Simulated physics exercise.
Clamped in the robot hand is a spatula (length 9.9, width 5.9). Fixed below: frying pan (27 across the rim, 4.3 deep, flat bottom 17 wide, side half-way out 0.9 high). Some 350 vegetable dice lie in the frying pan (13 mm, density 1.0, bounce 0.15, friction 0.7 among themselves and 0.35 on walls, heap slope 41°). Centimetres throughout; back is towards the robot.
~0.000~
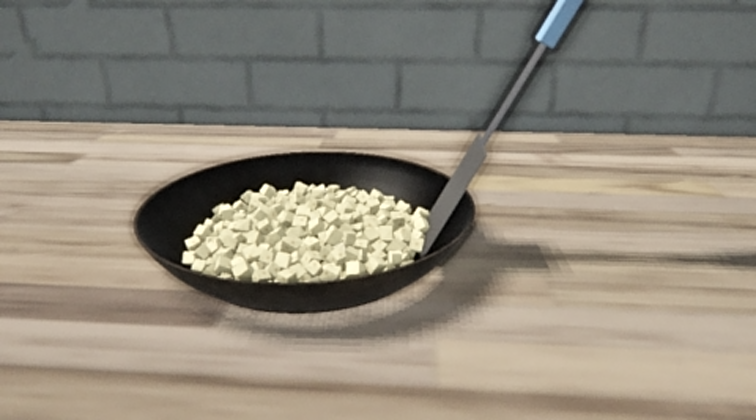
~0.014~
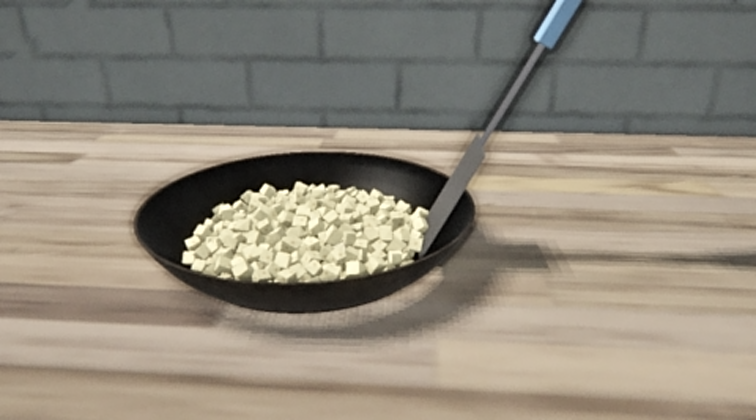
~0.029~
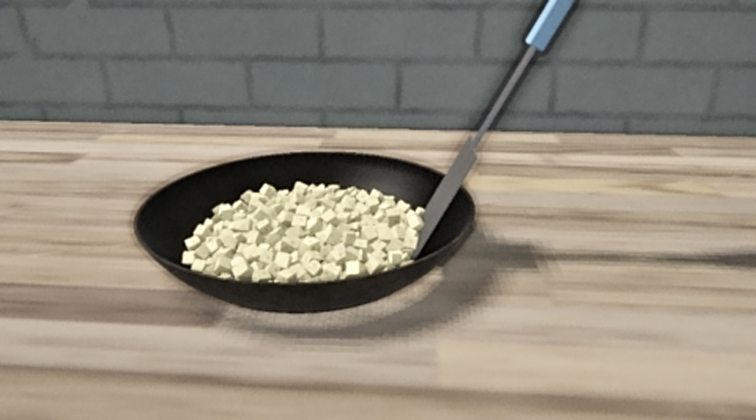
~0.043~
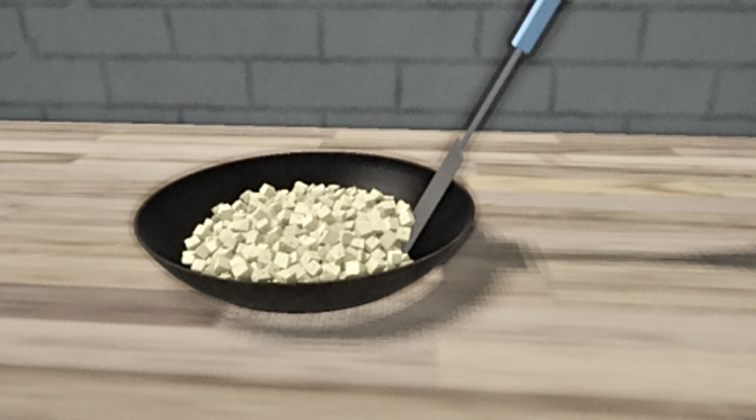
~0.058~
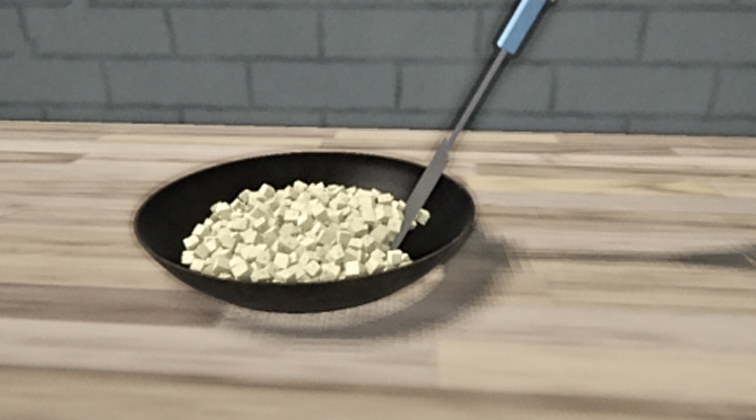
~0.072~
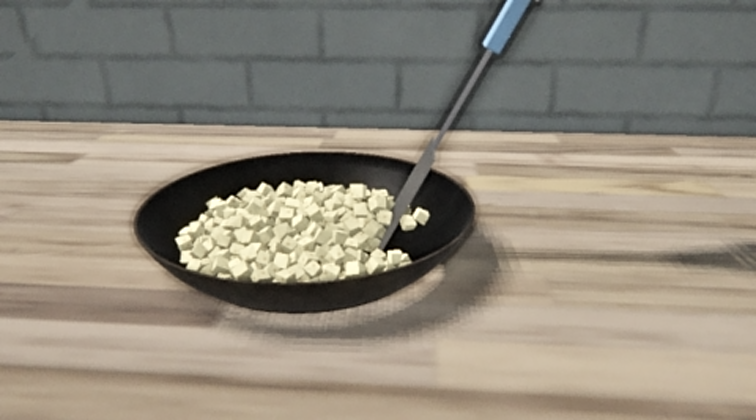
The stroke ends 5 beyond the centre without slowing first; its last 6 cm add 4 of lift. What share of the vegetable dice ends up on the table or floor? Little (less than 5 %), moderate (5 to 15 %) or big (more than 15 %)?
A little share, less than 5 %, ends on the table or floor.
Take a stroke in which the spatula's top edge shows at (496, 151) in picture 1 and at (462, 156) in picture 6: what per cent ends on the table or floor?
Some 0 per cent.
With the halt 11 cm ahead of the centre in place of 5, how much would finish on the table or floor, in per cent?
Then about 25 per cent.
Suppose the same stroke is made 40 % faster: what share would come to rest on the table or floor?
It would be near 10 per cent.
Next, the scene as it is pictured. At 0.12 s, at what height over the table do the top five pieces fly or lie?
Some 6 cm.
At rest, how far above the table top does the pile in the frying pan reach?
Some 6.0 cm.
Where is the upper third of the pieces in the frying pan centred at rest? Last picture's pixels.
At about (208, 214).
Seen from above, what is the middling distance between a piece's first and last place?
Some 3 cm.
After 0.12 s, sloping 63°, highest piece 8 above the table; 347 in the frying pan.
After 0.17 s, sloping 63°, highest piece 8 above the table; 347 in the frying pan.
After 0.40 s, sloping 63°, highest piece 6 above the table; 340 in the frying pan, 7 on the table or floor.
After 1.45 s, sloping 63°, highest piece 6 above the table; 339 in the frying pan, 8 on the table or floor.
At rest, 339 in the frying pan, 8 on the table or floor. That is 2 % on the table or floor.
